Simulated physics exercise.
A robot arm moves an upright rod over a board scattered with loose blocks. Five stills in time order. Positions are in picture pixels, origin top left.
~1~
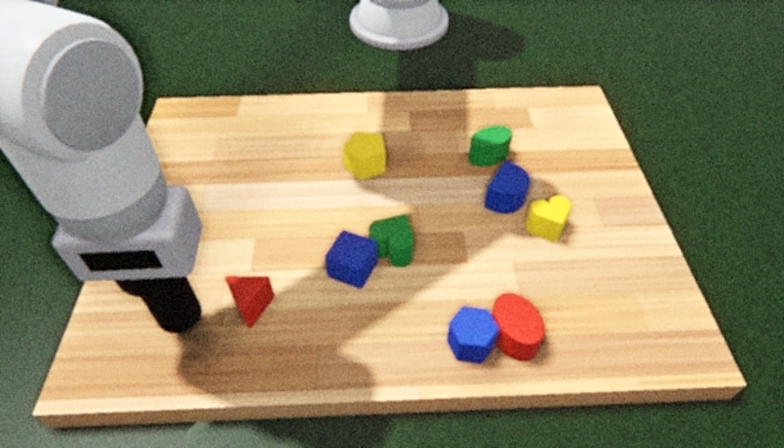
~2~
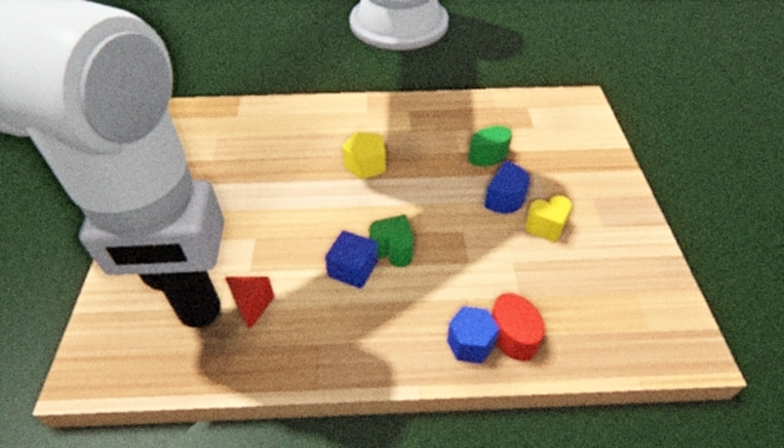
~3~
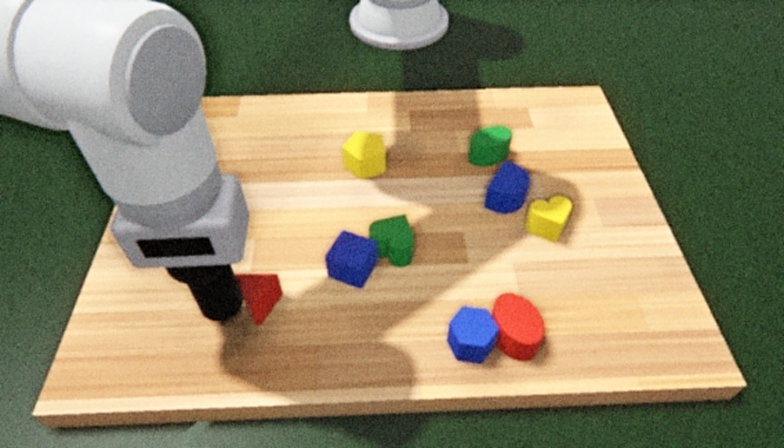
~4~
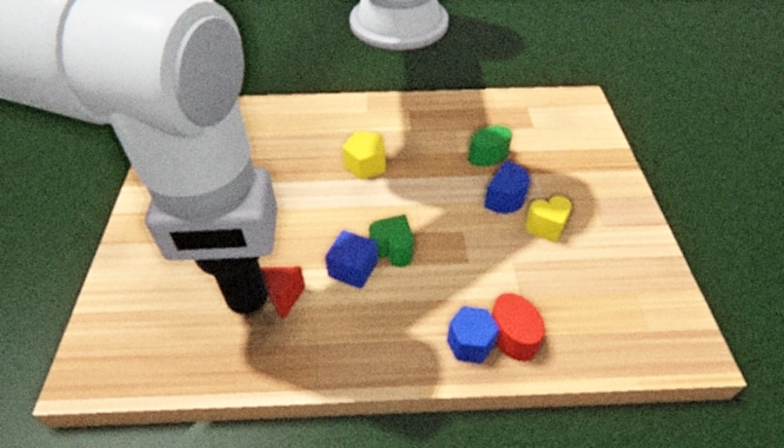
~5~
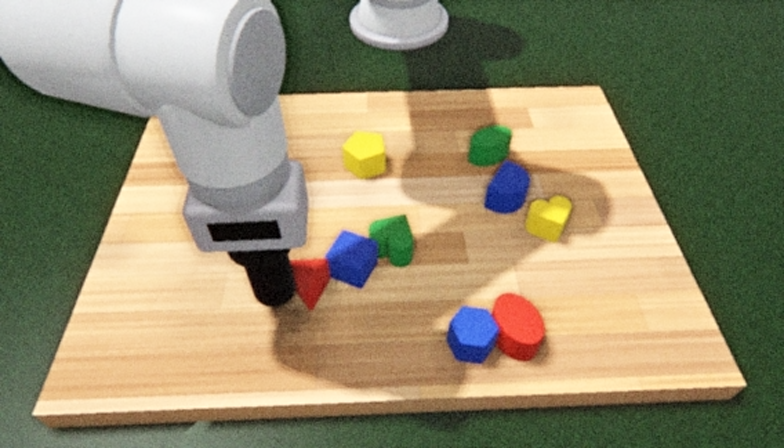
The clip shows a robot arm moving an upright black rod rightward over a wooden board of scattered colored blocks, reaching a red triangle and pushing it right toward a blue block beside a green heart-shaped one.
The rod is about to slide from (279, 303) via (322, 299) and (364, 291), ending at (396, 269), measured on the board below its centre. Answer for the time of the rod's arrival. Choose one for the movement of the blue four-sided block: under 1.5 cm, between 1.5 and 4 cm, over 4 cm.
My answer is that it shifts 1.5 to 4 cm.
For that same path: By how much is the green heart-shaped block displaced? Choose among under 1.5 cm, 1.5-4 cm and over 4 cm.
Distance: 1.5 to 4 cm.
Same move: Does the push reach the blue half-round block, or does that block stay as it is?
That block will keep its spot.
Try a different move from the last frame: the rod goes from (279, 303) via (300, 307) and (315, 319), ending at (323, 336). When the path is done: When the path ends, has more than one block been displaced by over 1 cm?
Short answer: No.
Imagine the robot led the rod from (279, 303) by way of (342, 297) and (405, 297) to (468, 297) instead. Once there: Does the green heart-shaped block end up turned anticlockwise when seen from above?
My answer is no.
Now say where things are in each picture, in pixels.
The first frame shows rod tip (180, 315); block tops, red triangle (245, 287); blue four-sided block (351, 248); green heart-shaped block (393, 230); blue half-round block (510, 178).
The second frame shows rod (200, 309); blocks unchanged.
The third frame shows rod (222, 303); red triangle (254, 284).
The fourth frame shows rod (247, 297); red triangle (279, 277).
The fifth frame shows rod (275, 290); red triangle (306, 270); blue four-sided block (351, 248); green heart-shaped block (393, 230); blue half-round block (510, 178).
What follows on the original path. One third of the way, rod (321, 285); red triangle (354, 273), turned 20° clockwise; blue four-sided block (358, 244); green heart-shaped block (395, 227), turned 15° clockwise.
Two thirds of the way, rod (363, 278); red triangle (396, 260); blue four-sided block (365, 237), turned 35° anticlockwise; green heart-shaped block (398, 220), turned 40° clockwise.
At the end, rod (396, 255); red triangle (429, 243); blue four-sided block (366, 228), turned 60° anticlockwise; green heart-shaped block (403, 213), turned 15° clockwise; blue half-round block in place.
